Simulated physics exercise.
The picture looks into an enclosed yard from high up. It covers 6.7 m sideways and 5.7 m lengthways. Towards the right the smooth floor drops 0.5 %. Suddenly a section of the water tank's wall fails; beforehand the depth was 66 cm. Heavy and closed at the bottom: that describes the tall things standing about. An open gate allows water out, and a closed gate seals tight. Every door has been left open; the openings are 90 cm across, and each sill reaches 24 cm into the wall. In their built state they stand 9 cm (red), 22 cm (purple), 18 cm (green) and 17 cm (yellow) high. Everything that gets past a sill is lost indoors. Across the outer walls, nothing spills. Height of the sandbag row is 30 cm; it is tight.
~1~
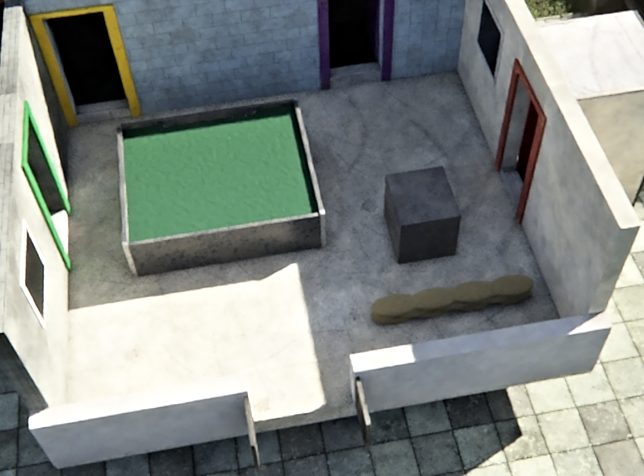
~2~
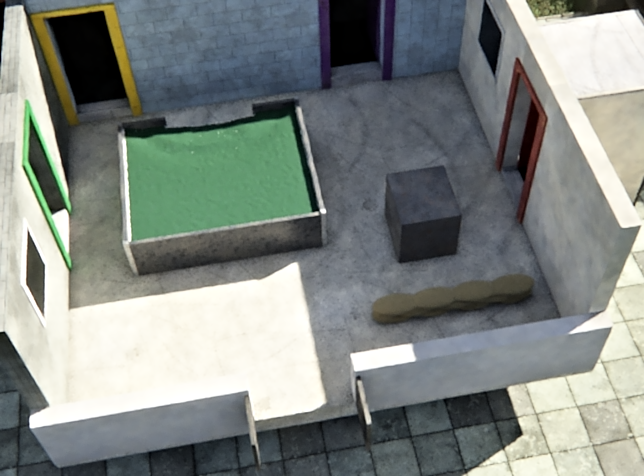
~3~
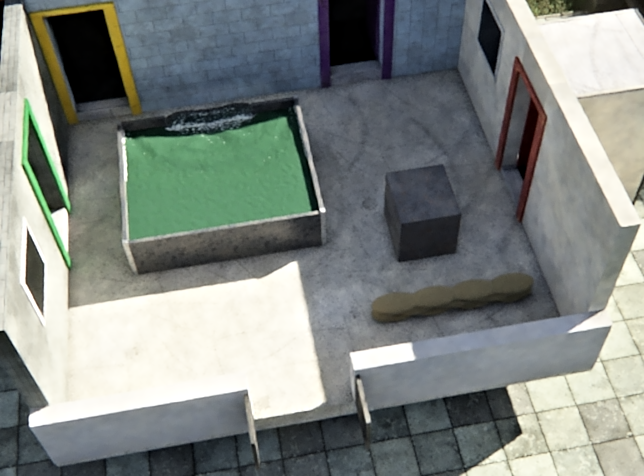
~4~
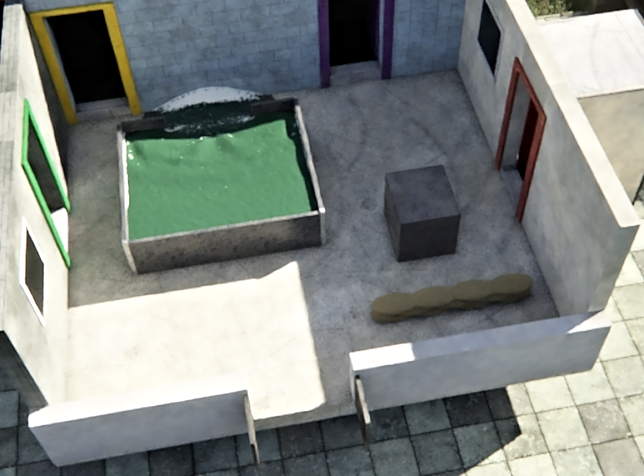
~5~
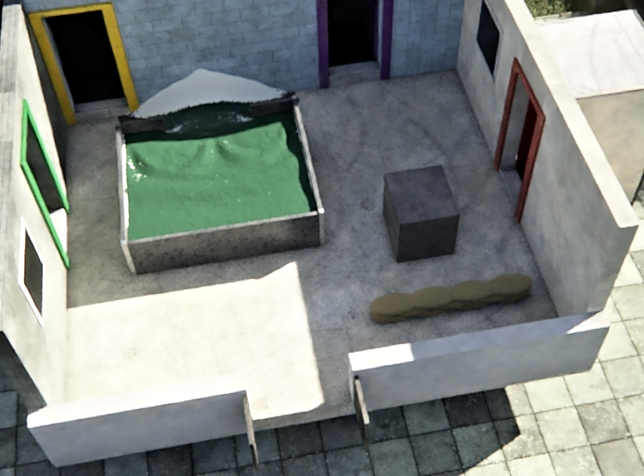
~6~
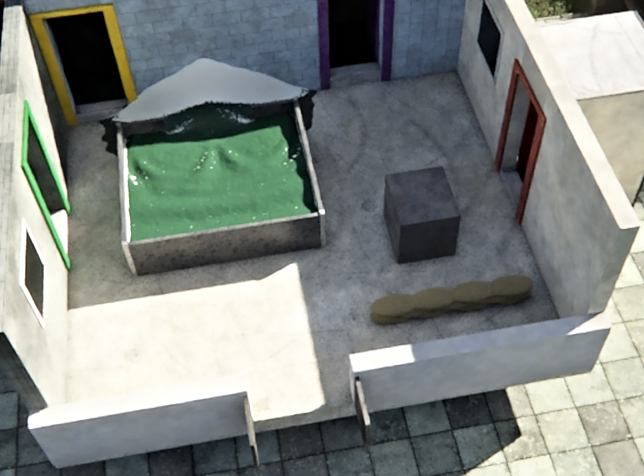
A walled yard held a tank of still green water beside a dark block and a low tan row, then water surged over the tank's far side and spread toward the yellow door.
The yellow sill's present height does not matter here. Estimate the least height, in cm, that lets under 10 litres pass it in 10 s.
I would say 32 cm.
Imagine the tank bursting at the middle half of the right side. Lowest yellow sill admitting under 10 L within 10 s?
Estimate: Near 14.5 cm.
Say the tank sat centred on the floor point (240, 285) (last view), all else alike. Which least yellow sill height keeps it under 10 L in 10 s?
It should be around 30 cm high.
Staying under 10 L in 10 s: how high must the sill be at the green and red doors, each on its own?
You'd want about 6.5 centimetres at green and about 10.5 centimetres at red.
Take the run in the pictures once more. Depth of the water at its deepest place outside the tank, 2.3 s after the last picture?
Up to some 39 centimetres, I'd say.
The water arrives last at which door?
That would be the red door.
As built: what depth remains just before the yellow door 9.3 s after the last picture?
12.5 cm.
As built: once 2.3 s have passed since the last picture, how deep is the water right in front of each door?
Centimetres: Red = 12, purple = 9, green = 10, yellow = 24.
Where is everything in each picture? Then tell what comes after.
The first picture shows still water, 66 cm deep, in the water tank at (217, 171); the yellow door at (91, 74) is dry.
In the second picture, water pours out on the far side and has run 0.3 m, to a hidden place; about 10 cm deep outside, 66 cm at the back.
In the third picture, water pours out on the far side and has run 0.8 m, to a hidden place; about 12 cm deep outside, 66 cm at the back.
In the fourth picture, the gap is on the far side, the front 1.0 m out at (265, 97); the back of the water tank holds 66 cm.
In the fifth picture, water pours out on the far side and has run 1.2 m, to (288, 94); about 14 cm deep outside, 66 cm at the back.
In the sixth picture, the front is at (310, 92), 1.4 m from the gap on the far side; 2.5 m2 of floor is wet, 63 cm left at the back; water is at the yellow door at (91, 73).
Then, 0.7 s after the last picture water covers 20 % of the floor, deepest (57 cm) near (209, 109); 15 cm at the yellow door, 0 litres in over its 17 cm sill.
Then, 2.3 s after the last picture water covers 50 % of the floor, deepest (39 cm) near (68, 129); 24 cm at the yellow door, 29 litres in over its 17 cm sill.
Then, 9.3 s after the last picture water covers 95 % of the floor, deepest (20 cm) near (566, 337); 13 cm at the yellow door, 93 litres in over its 17 cm sill.
At the yellow door as built, the water peaked near 26 cm, 1.7 s after the last picture.
With a sill of 28 cm, 19 litres would have come in within the 10 s; with 38 cm, 3 litres. So under 10 litres takes about 32 cm.
